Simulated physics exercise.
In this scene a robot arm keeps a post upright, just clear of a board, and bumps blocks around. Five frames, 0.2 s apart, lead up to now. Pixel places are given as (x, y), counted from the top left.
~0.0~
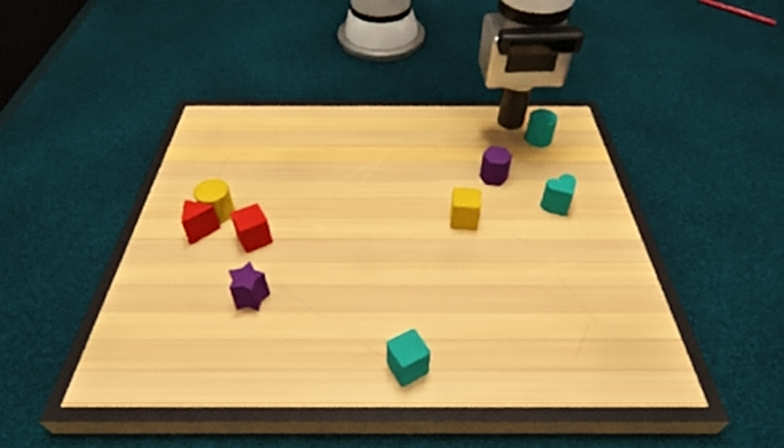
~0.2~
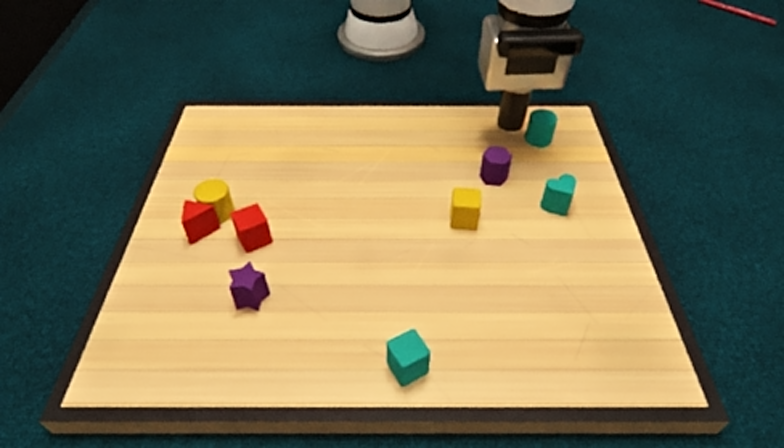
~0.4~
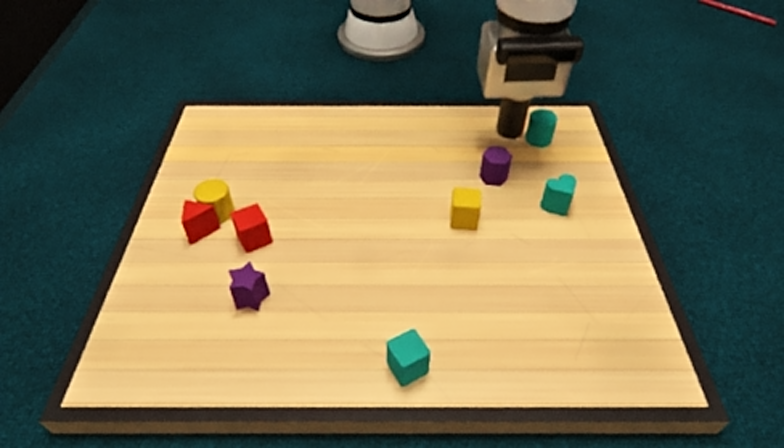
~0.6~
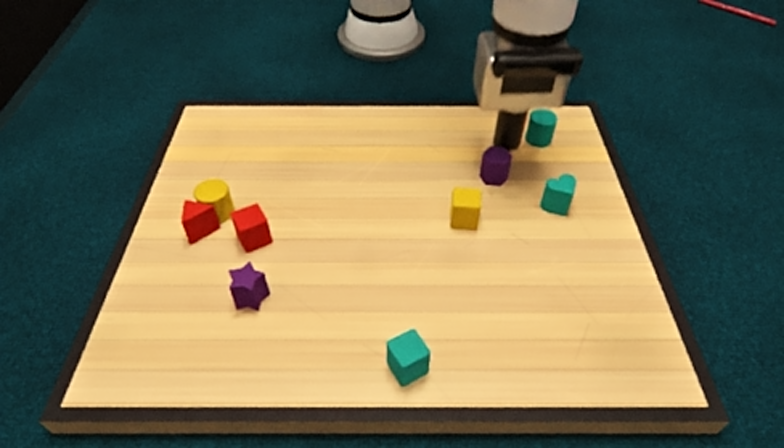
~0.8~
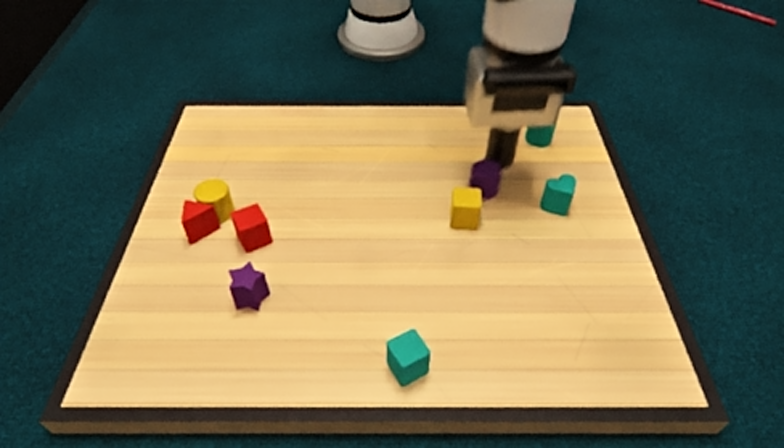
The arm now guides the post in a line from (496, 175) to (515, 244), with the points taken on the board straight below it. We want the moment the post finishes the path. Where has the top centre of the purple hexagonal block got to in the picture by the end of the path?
It should be at about (480, 182).
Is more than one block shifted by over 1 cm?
I expect not.
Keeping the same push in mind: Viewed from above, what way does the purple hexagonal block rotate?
From overhead, clockwise.
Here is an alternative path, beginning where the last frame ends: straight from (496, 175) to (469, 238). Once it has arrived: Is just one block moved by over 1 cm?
That would be a no.
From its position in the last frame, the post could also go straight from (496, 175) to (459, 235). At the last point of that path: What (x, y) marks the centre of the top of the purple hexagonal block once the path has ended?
It sits at (442, 229).
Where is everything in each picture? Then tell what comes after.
Post tip at (510, 122); block tops, yellow four-sided block at (467, 197); purple hexagonal block at (498, 154); turquoise heart block at (564, 183), in the first frame.
Post at (510, 124); blocks unchanged, in the second frame.
Post at (509, 131); blocks unchanged, in the third frame.
Post at (507, 143); blocks unchanged, in the fourth frame.
Post at (499, 160); yellow four-sided block at (467, 197); purple hexagonal block at (487, 168); turquoise heart block at (564, 183), in the fifth frame.
What follows on the original path. One third of the way, post at (506, 182); yellow four-sided block at (465, 199); purple hexagonal block at (481, 181), turned 55° clockwise.
Two thirds of the way, post at (512, 205); yellow four-sided block at (464, 200); purple hexagonal block at (480, 182), turned 60° clockwise.
At the end, post at (519, 229); yellow four-sided block at (464, 200); purple hexagonal block at (480, 182), turned 60° clockwise; turquoise heart block in place.
